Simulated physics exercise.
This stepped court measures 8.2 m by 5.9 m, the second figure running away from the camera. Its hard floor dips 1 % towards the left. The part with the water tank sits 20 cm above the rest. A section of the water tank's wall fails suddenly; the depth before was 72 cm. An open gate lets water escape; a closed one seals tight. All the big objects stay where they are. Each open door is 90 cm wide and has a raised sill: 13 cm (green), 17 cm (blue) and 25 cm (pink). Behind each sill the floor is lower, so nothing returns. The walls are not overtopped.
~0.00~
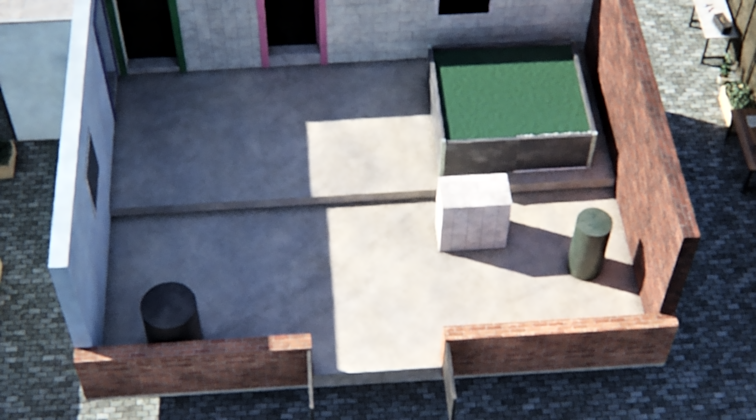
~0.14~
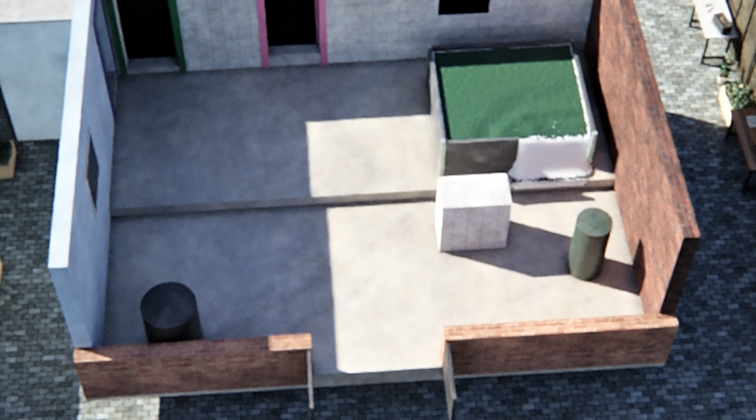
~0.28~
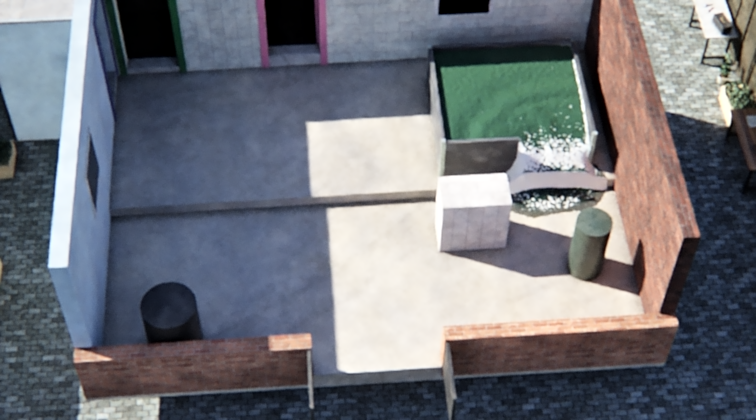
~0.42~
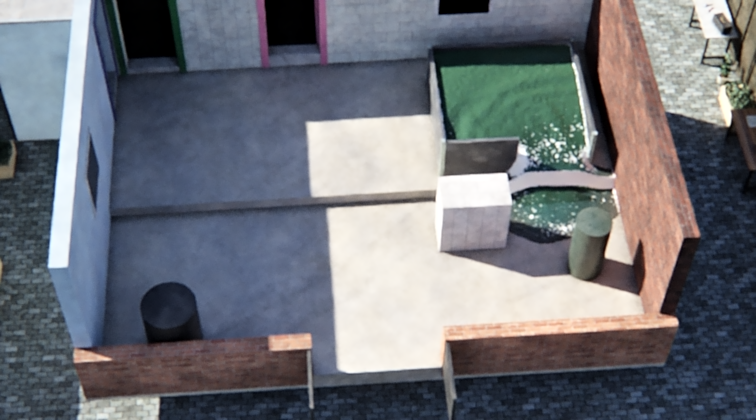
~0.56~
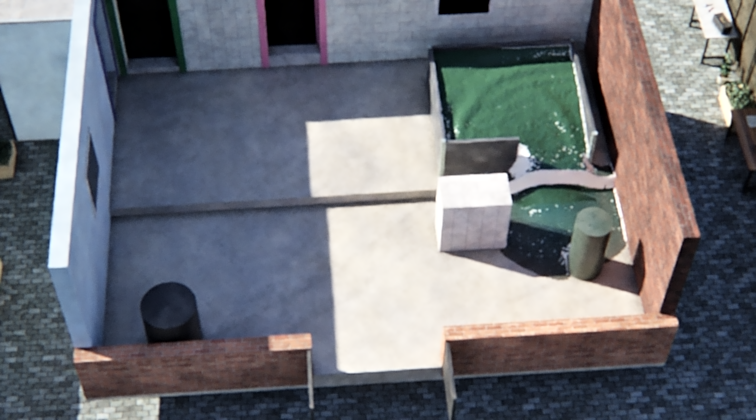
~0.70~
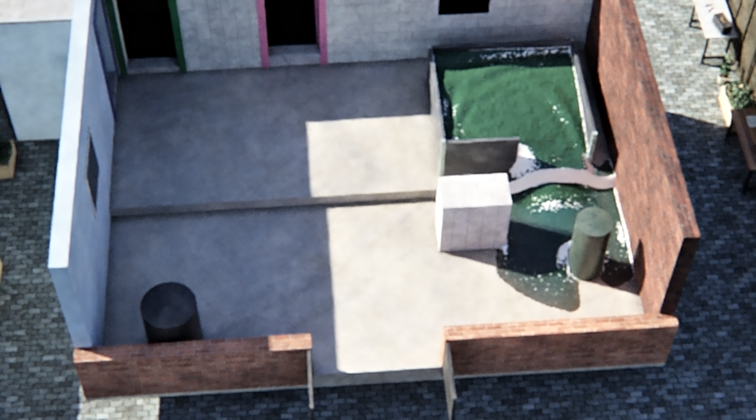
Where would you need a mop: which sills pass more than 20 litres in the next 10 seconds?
The water let in: At the green door it keeps below the limit; at the blue door it does not reach the limit; at the pink door it does not reach the limit.
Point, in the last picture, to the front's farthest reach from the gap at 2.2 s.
Near (335, 359).
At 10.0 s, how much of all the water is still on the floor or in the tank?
About 88 per cent.
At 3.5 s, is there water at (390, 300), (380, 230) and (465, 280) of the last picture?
In turn: Flooded, dry, flooded.
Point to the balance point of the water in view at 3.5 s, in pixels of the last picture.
At about (502, 218).
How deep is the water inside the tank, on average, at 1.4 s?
Some 50 cm.
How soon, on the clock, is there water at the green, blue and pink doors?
Arrival: Green 9.5 s, blue 7.5 s, pink not in the 10 s.
After 1.4 s water covers 15 % of the floor and is deepest (52 cm) near (616, 252); green door not reached, blue door not reached, pink door not reached.
After 2.2 s water covers 25 % of the floor and is deepest (47 cm) near (648, 339); green door not reached, blue door not reached, pink door not reached.
After 3.5 s water covers 40 % of the floor and is deepest (34 cm) near (645, 328); green door not reached, blue door not reached, pink door not reached.
After 6.0 s water covers 55 % of the floor and is deepest (28 cm) near (179, 233); green door not reached, blue door not reached, pink door not reached.
After 10.0 s water covers 60 % of the floor and is deepest (22 cm) near (110, 237); green door 1 cm at the sill, 0 L in, blue door 2 cm at the sill, 0 L in, pink door not reached.
